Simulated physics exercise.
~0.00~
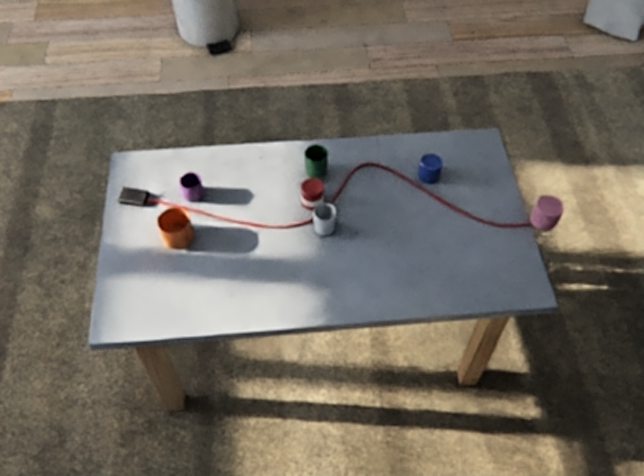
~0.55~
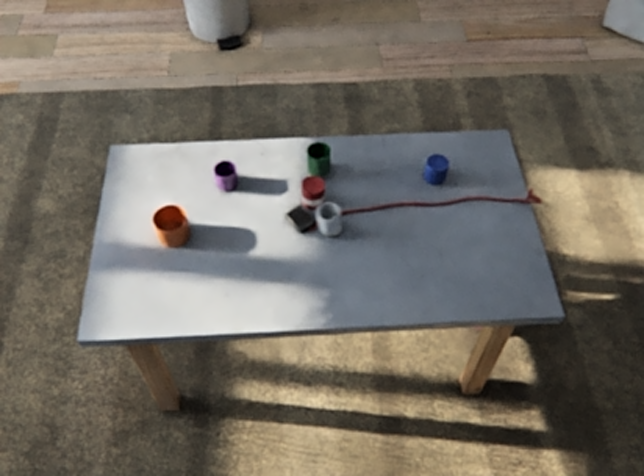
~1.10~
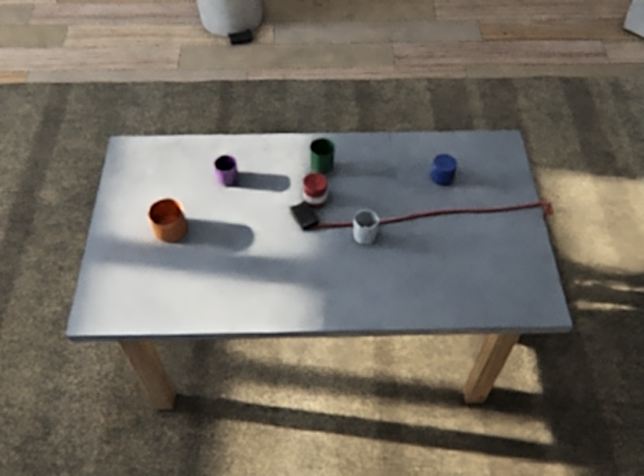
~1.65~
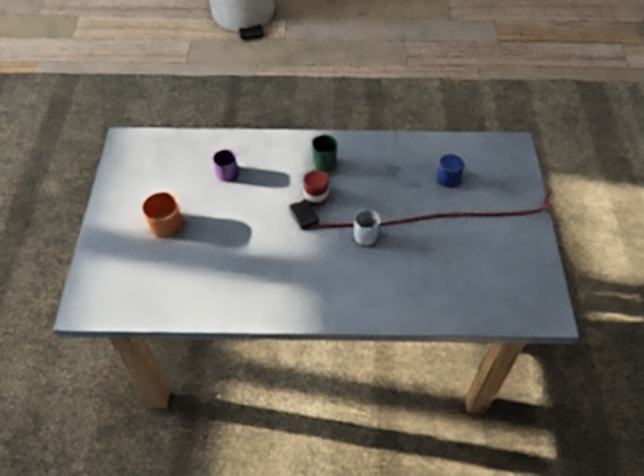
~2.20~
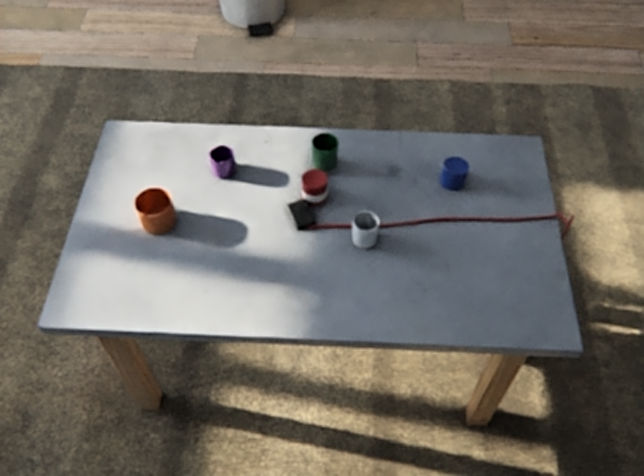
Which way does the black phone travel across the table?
The black phone moves to the right, going from the left side of the table to a spot near the red tin.
